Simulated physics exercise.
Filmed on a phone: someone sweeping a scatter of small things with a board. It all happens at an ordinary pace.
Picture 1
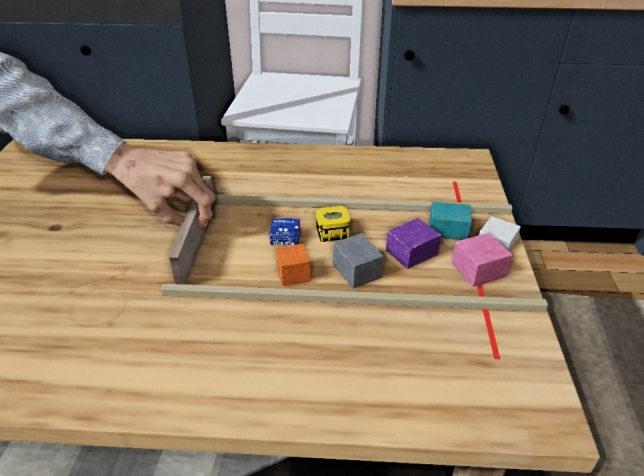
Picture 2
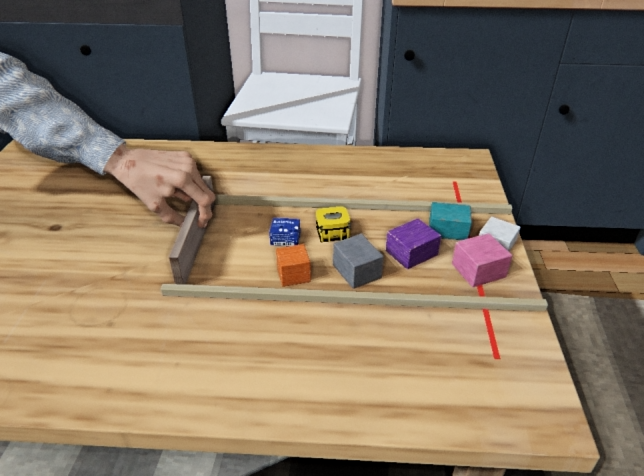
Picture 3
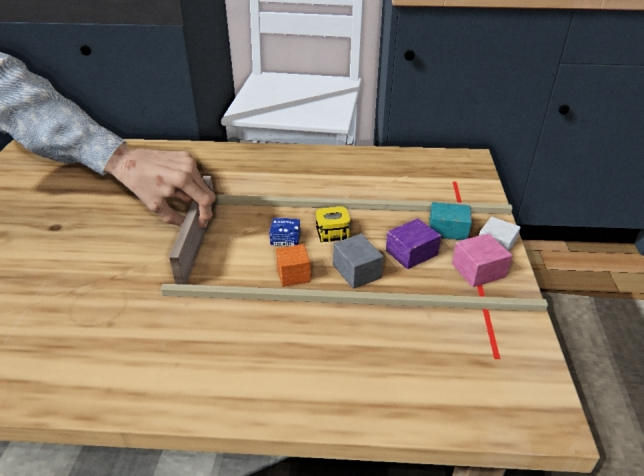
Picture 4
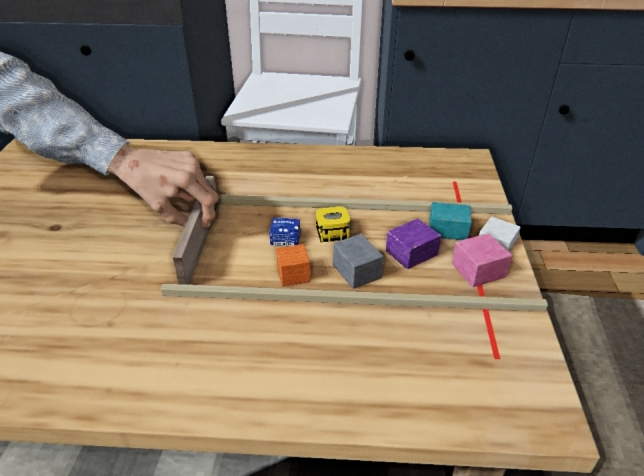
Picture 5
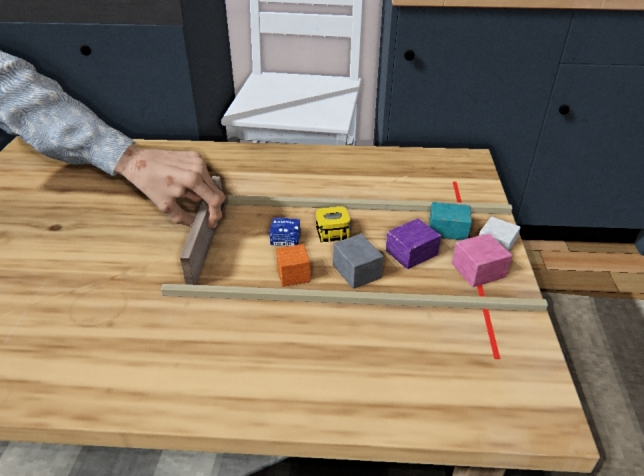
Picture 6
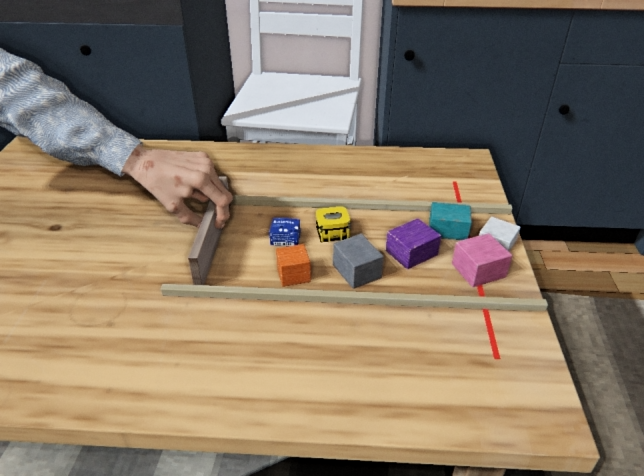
To begin with, a hand holds a grey board upright at the left of a wooden table, between two rails, with colourful blocks scattered to its right and a red line beyond. The hand stays nearly still, then slides the board slightly right, while the blocks remain unmoved and untouched.
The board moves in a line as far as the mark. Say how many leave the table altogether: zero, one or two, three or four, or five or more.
The number that fall off is one or two.
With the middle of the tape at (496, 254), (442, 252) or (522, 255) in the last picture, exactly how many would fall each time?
Try by try, 4, 0 and 8.
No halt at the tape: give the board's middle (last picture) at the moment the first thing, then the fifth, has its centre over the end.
Its middle is around (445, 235) and later (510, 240).
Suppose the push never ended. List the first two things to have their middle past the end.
Earliest first: The white block, then the pink block.
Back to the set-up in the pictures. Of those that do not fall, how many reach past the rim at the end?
The number is 2.
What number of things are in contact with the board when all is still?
In contact: 4.
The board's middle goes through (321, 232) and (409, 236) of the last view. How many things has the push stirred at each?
The counts are 4 and 7.
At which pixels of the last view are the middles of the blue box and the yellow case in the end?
Near (485, 238) and (479, 215).
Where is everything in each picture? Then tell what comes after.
White block (499, 235); pink block (481, 259); turquoise block (450, 221); board (195, 228); tape (472, 253), in the first frame.
Pink block (481, 260); orange block (293, 265), in the second frame.
Turquoise block (450, 221); yellow case (333, 224), in the third frame.
White block (499, 236); blue box (285, 232), in the fourth frame.
Pink block (481, 260); purple block (413, 243), in the fifth frame.
White block (499, 236); pink block (481, 260); turquoise block (450, 221); board (212, 228); tape (472, 253), in the sixth frame.
Soon after, none off yet; white block at rest near (499, 236); pink block at rest near (481, 260); turquoise block at rest near (450, 221).
In the end, the number that fall off is one or two; gone, pink block and white block.
